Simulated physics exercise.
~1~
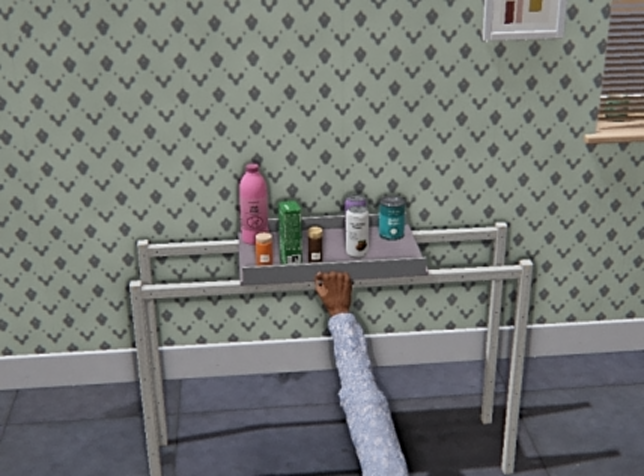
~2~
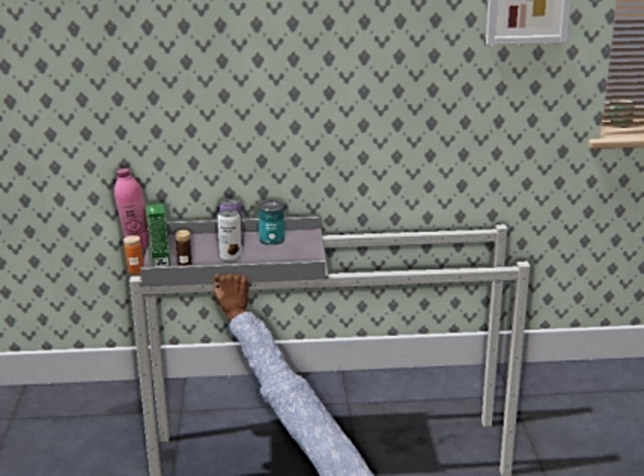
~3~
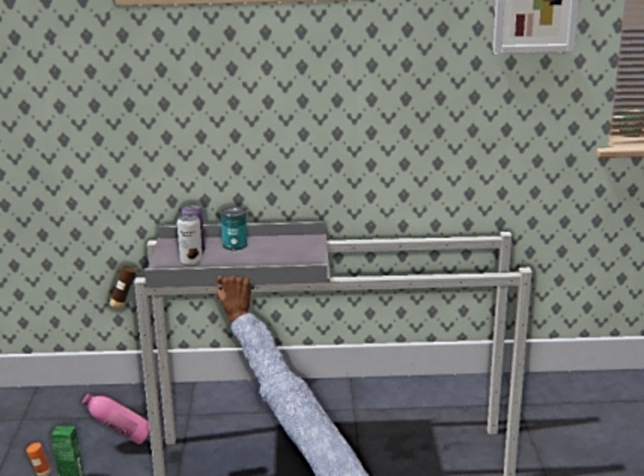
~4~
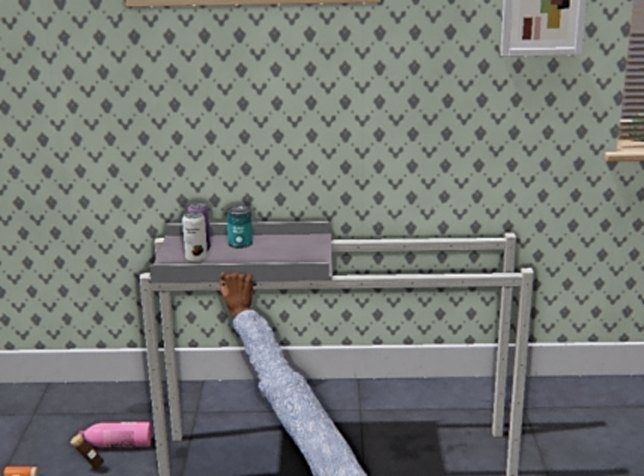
A bright pink bottle stands at the left of a grey tray on a pale metal frame, seen from the front and slightly above, against green patterned wallpaper. Beside it are an orange shaker, a green carton, a brown shaker, white and purple cans and a turquoise tin. A hand in a pale blue sleeve, gripping the front edge, moves the tray left to the end of the rails. The pink bottle, orange shaker and green carton drop off the left side, and the brown shaker tumbles after them. The cans and tin finish upright on the stopped tray, shifted left.
